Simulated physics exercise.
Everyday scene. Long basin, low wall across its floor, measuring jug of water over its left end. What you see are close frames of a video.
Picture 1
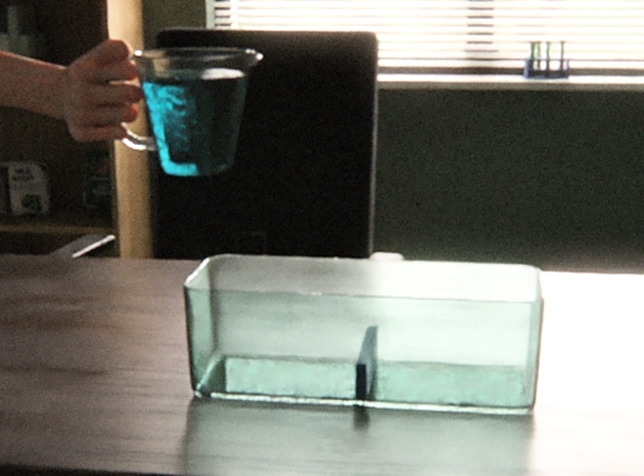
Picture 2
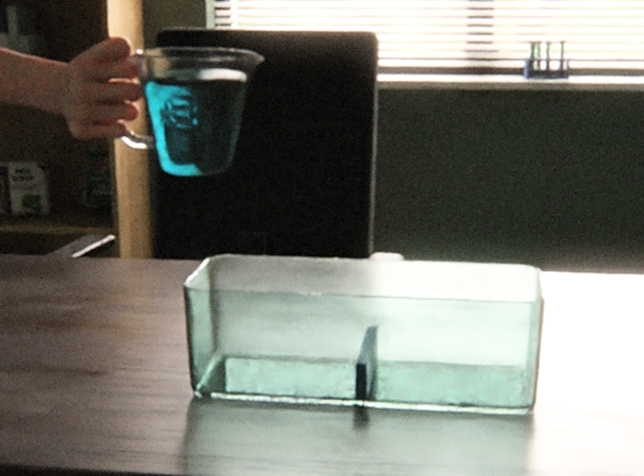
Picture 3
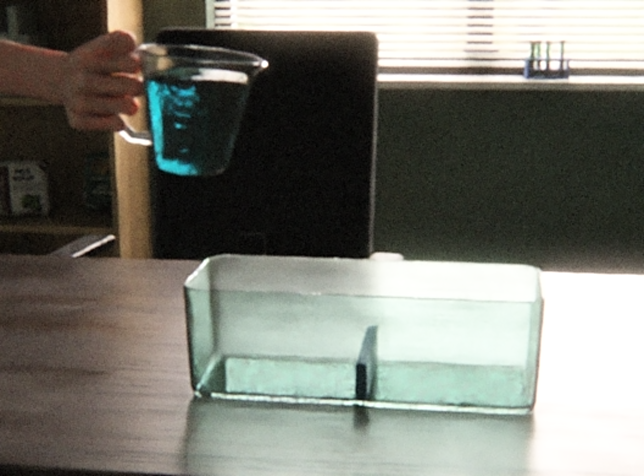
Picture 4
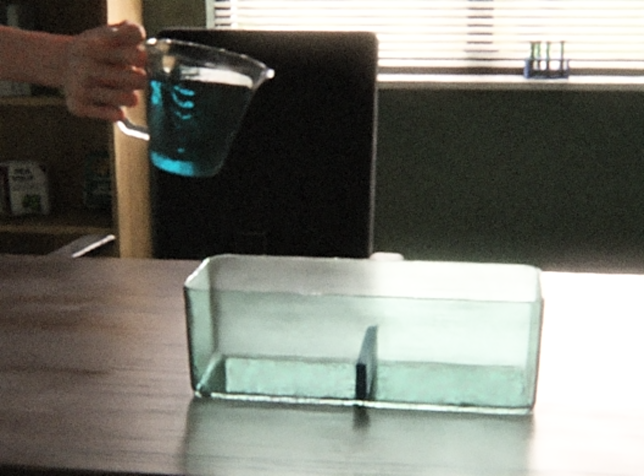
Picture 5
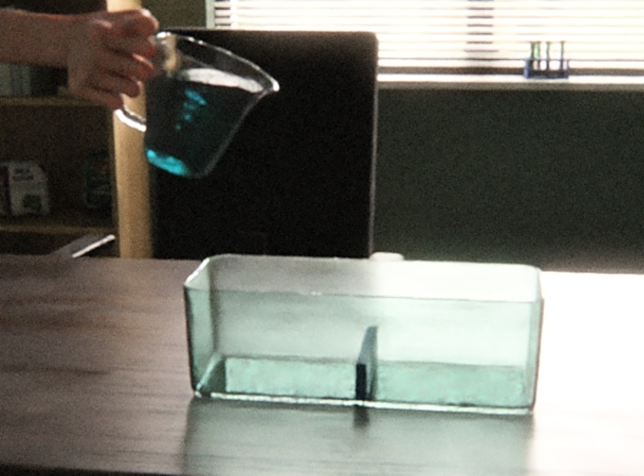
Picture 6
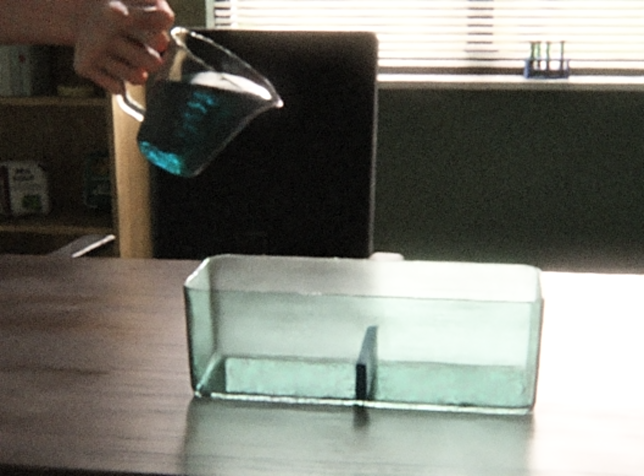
A hand at the upper left holds a clear measuring jug of bright blue water above the left end of a long, pale green glass basin with a low dark wall across its floor. The basin sits on a dark wooden table, seen from the front, with a black chair back, shelves and a blind-covered window behind. The hand lifts the handle and steadily tilts the jug rightward, its spout lowering, while the camera stays still.
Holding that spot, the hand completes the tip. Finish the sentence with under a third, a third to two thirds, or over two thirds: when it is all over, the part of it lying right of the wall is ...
... under a third.
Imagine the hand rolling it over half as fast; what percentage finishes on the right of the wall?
Something like 10 percent.
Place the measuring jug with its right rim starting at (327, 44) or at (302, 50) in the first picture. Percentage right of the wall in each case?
Result, first then second: About 90 % and about 80 %.
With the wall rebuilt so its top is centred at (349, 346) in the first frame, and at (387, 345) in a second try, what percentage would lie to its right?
Roughly 30 per cent first and roughly 10 per cent second.
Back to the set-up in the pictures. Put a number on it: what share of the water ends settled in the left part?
Roughly 85 per cent.
A moment on, the measuring jug is tipped on its side and 49 per cent is still to pour, 12 is left of the wall and 0 right of it.
Next, the measuring jug is tipped on its side and 14 per cent is still to pour, 61 is left of the wall and 1 right of it.
Then the measuring jug is tipped on its side and 2 per cent is still to pour, 78 is left of the wall and 5 right of it.
Later the measuring jug is tipped on its side and 0 per cent is still to pour, 85 is left of the wall and 6 right of it.
Finally, 86 per cent lies left of the wall, 7 right of it and 8 outside.
